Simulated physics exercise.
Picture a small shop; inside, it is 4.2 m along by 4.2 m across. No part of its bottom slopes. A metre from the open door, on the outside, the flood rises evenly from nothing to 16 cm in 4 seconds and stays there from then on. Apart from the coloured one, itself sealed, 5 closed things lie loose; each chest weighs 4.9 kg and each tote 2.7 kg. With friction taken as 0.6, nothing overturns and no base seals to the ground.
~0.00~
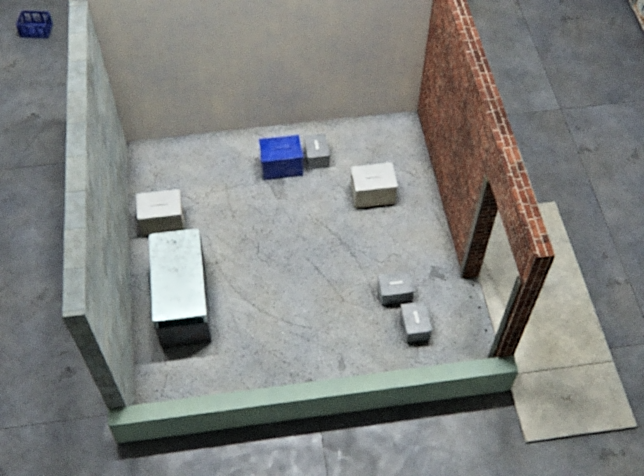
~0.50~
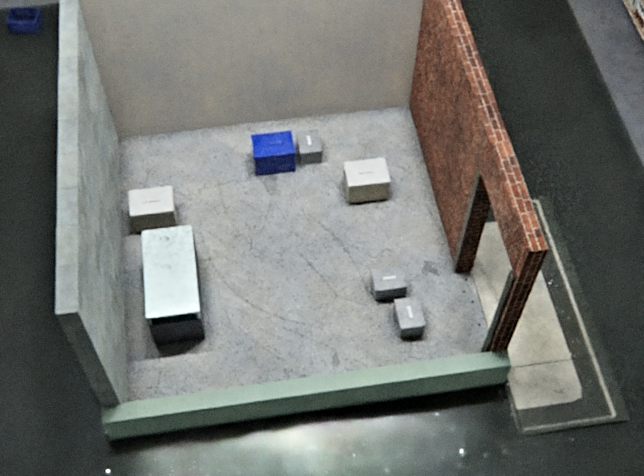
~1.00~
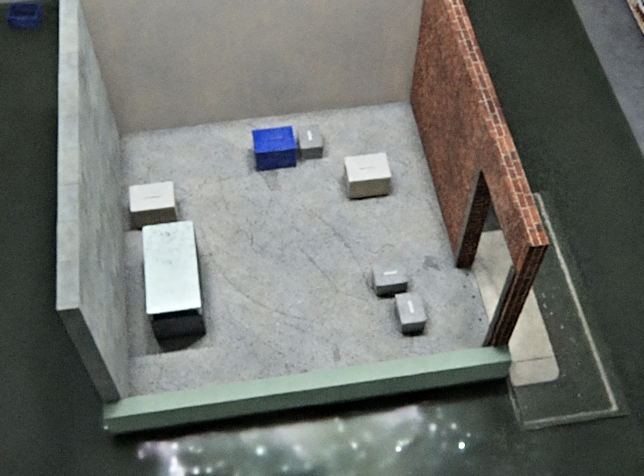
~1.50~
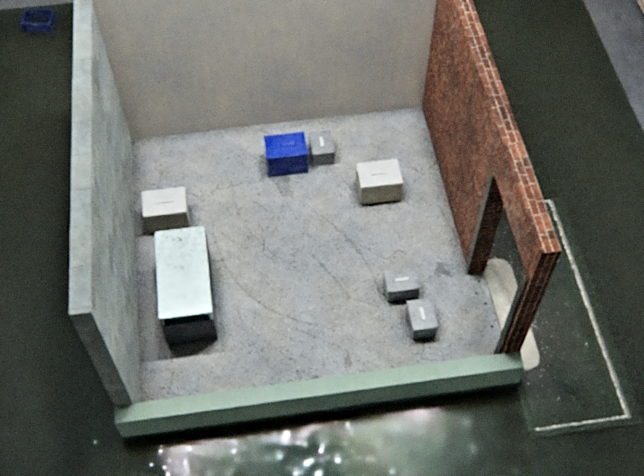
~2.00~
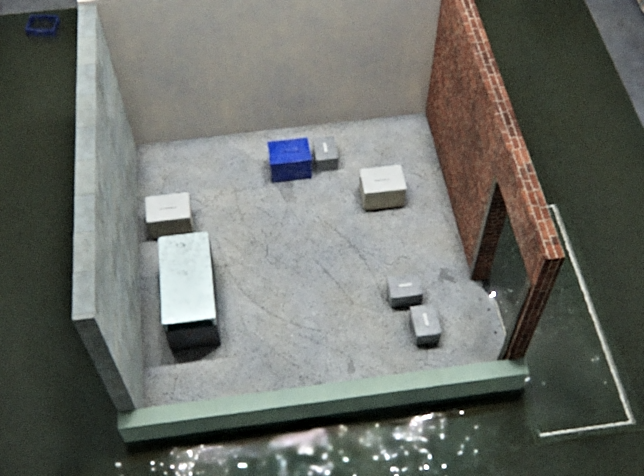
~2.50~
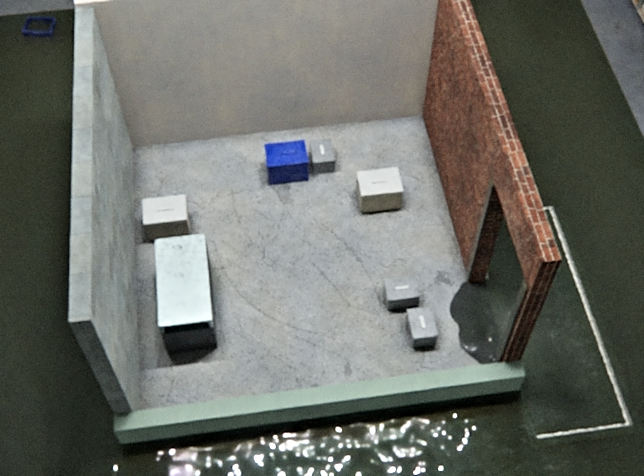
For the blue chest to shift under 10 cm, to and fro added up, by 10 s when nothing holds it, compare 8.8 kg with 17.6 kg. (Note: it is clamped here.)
Expect the smaller amount to be sufficient.
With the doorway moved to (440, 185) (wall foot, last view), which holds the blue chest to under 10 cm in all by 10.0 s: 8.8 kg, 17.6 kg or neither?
Answer: Only the upper mass works.
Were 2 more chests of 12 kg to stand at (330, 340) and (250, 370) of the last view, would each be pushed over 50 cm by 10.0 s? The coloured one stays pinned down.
Order as asked: Goes beyond / goes beyond.
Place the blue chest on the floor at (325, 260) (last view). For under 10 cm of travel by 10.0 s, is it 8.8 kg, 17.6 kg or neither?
Outcome - success with heavier only.
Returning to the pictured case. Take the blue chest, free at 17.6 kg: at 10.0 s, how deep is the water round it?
Something like 3 centimetres.
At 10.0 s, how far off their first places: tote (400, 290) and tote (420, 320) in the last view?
Shifts: 300 cm / 300 cm.
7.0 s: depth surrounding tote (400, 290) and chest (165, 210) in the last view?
First about 2 cm, second about 1 cm.
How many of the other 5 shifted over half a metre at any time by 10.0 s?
The number is 3.
After 3.5 s the blue chest would be 0 cm from its start with 8.8 kg and 0 cm from its start with 17.6 kg; 0 cm of water round it then.
After 4.5 s the blue chest would be 0 cm from its start with 8.8 kg and 0 cm from its start with 17.6 kg; 0 cm of water round it then.
After 7.0 s the blue chest would be 0 cm from its start with 8.8 kg and 0 cm from its start with 17.6 kg; 1 cm of water round it then.
After 10.0 s the blue chest would be 0 cm from its start with 8.8 kg and 0 cm from its start with 17.6 kg; 3 cm of water round it then.
